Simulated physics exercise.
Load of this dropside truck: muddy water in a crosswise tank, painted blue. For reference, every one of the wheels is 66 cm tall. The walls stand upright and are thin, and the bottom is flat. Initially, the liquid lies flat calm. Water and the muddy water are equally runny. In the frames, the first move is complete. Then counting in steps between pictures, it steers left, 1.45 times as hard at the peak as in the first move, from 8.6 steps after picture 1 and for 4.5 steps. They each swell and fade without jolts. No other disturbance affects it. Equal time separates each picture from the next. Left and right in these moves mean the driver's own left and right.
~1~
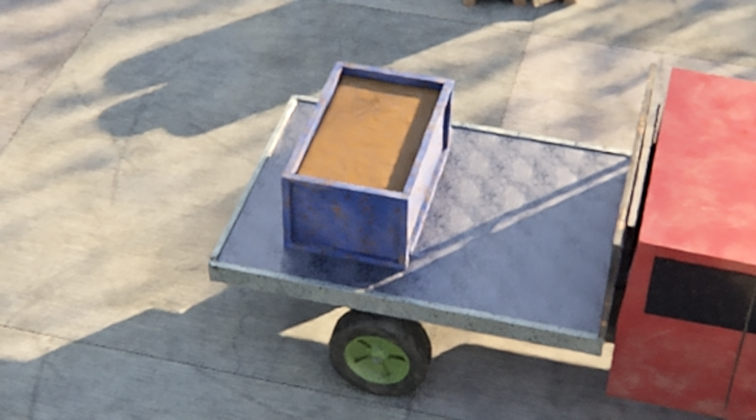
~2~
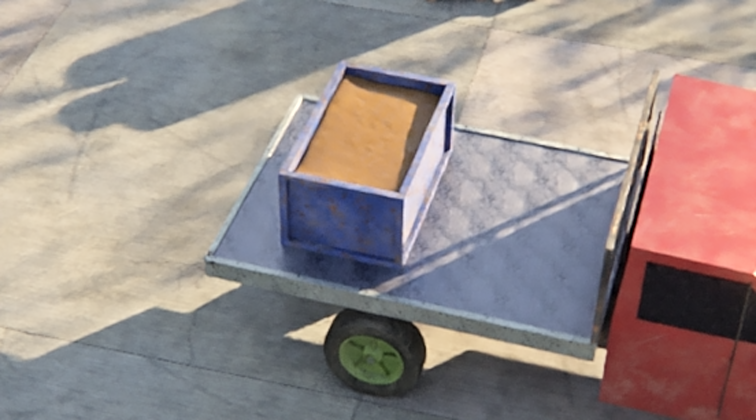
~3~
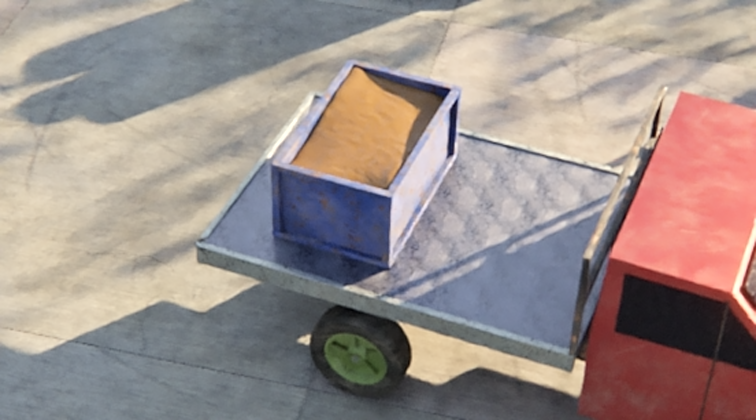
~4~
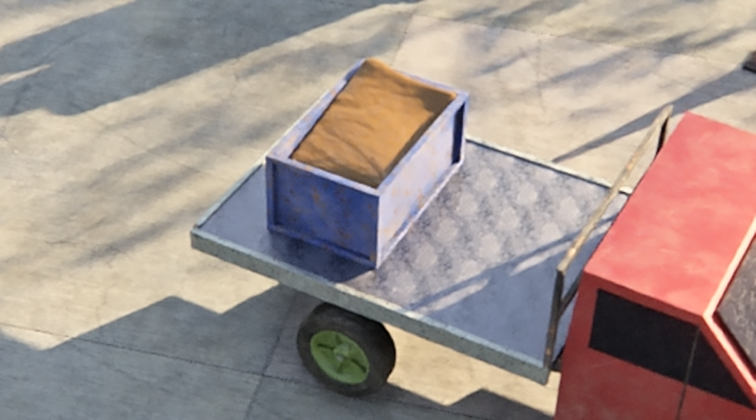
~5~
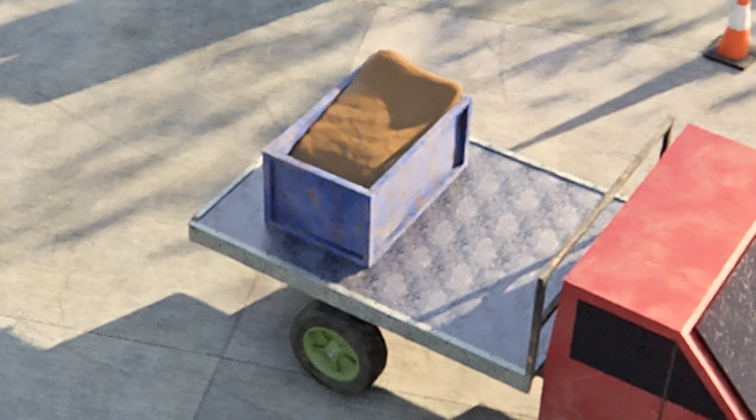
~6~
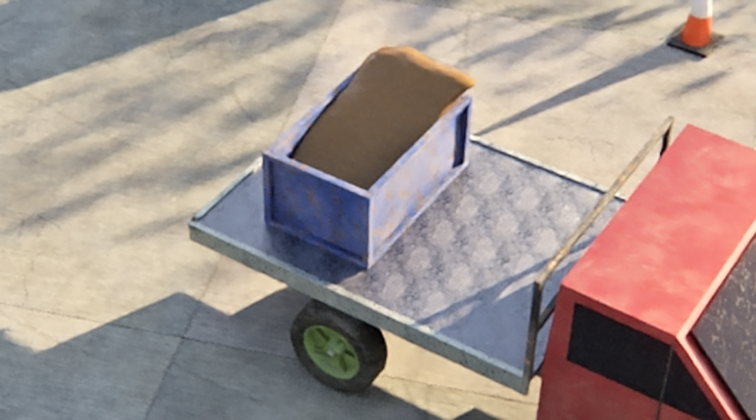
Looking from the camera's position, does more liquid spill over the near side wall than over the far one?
Yes.
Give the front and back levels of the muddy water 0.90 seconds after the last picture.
Level: ~ 42 cm in front; 56 cm behind.
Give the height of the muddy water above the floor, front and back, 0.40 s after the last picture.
The front stands at 48 cm and the back at 44 cm.
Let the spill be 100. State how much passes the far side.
Close to 20 per cent goes that way.
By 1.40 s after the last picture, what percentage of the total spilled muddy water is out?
About 80 per cent.
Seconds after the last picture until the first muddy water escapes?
Near 0.2 s.
Then, 0.40 s later than the final frame, the surface is 47 cm up at the front and 45 cm at the back; 7 per cent is out, over the far side, a little elsewhere.
Then, 0.90 s later than the final frame, the surface is 41 cm up at the front and 55 cm at the back; 9 per cent is out, mostly over the far side, some over the right end.
Then, 1.40 s later than the final frame, the surface is 48 cm up at the front and 36 cm at the back; 24 per cent is out, over the near side and the far side, a little elsewhere.
Then, 3.88 s later than the final frame, 30 per cent is out, over the near side and the far side, a little elsewhere; the far side has passed 7 per cent and the near side 14.
